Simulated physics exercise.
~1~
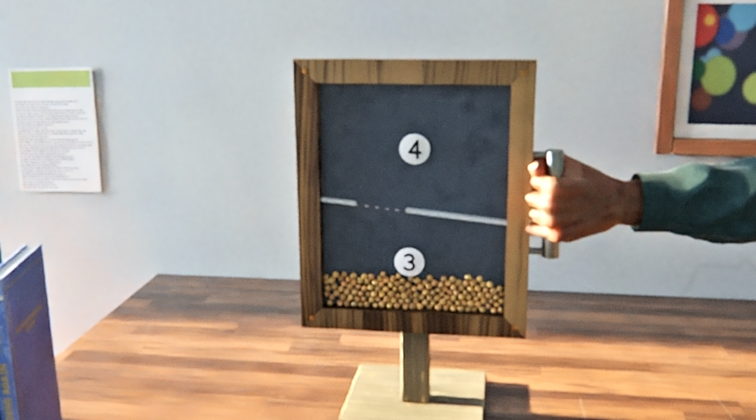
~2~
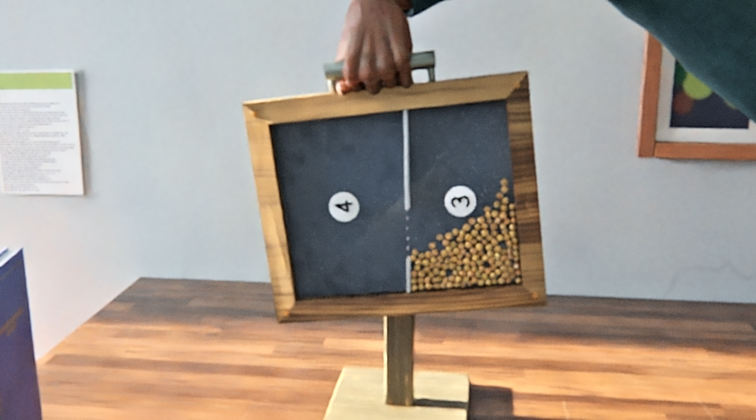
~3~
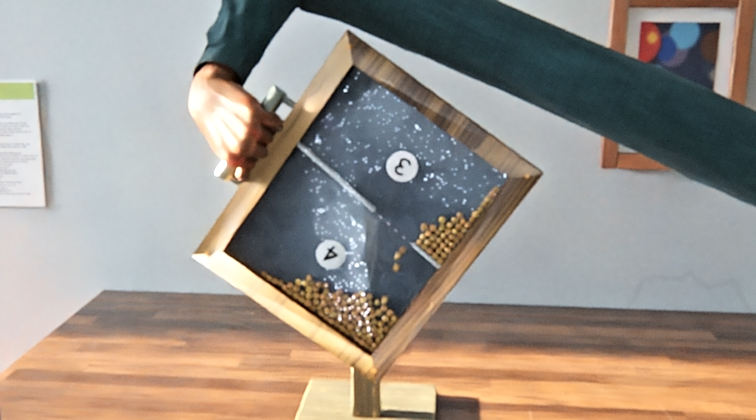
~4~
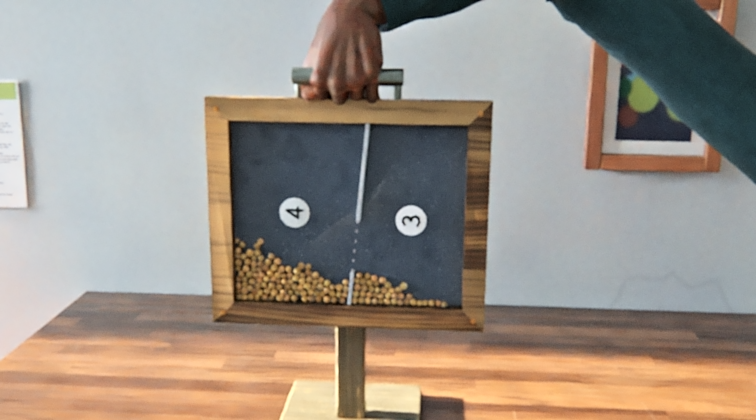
On a wooden tabletop against a pale wall, an upright wood-framed box with a dark back stands on a post, round beads heaped in its lower chamber, numbered three. A hand in a green sleeve grips the metal handle on the right side and swings the box anticlockwise until the handle is on top, the beads sliding into a slanted pile. It keeps turning past that, tipping the box steeply, and beads spill through the divider's gap into chamber four. The hand then swings it partway back. It ends with the handle on top, most beads in chamber four, fewer in three.
